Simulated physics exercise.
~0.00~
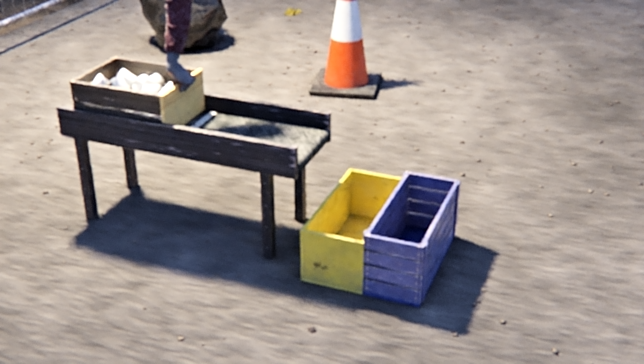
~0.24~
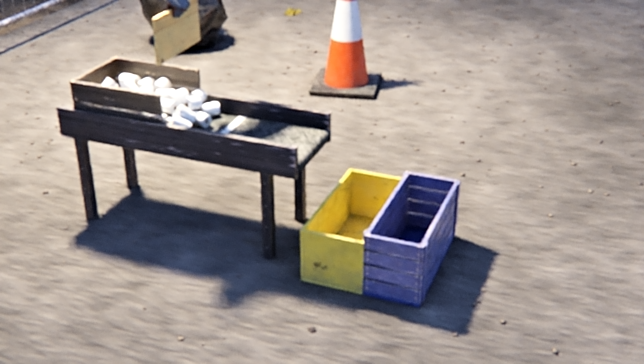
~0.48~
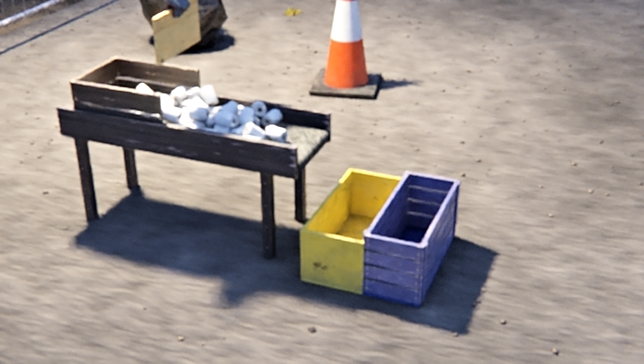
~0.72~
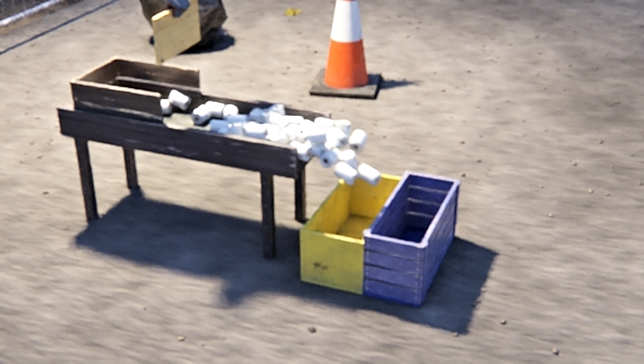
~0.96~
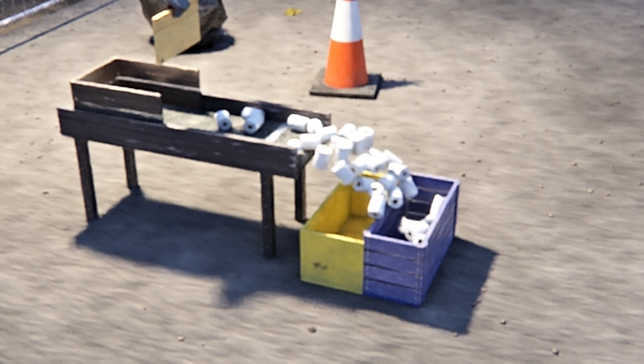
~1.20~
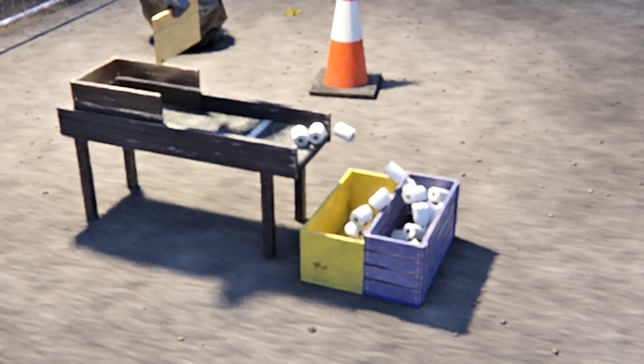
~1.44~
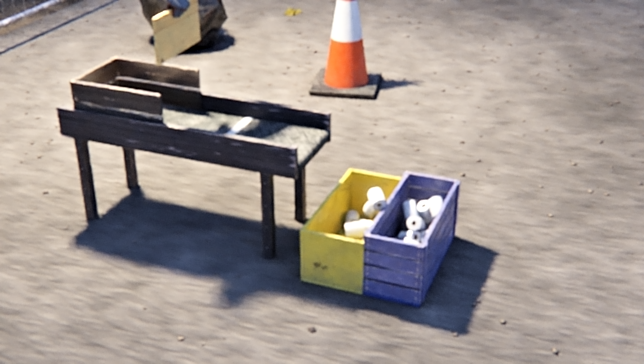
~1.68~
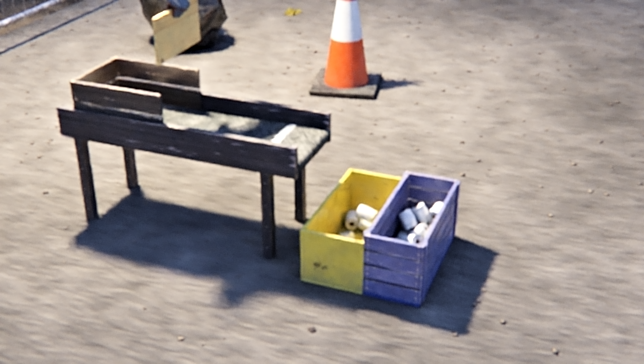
The clip opens on a dark, table-like conveyor standing on bare ground, with white paper rolls held in a black pen at its left end and what looks like a sleeved arm reaching down to the pale gate. The gate lifts clear, and the rolls begin spreading to the right along the belt. They travel in a loose, tumbling cluster until the first ones spill off the right end. Most arc over the yellow box into the blue tub, while some drop into the yellow box. The last stragglers fall, leaving the belt empty and more rolls in the blue tub.
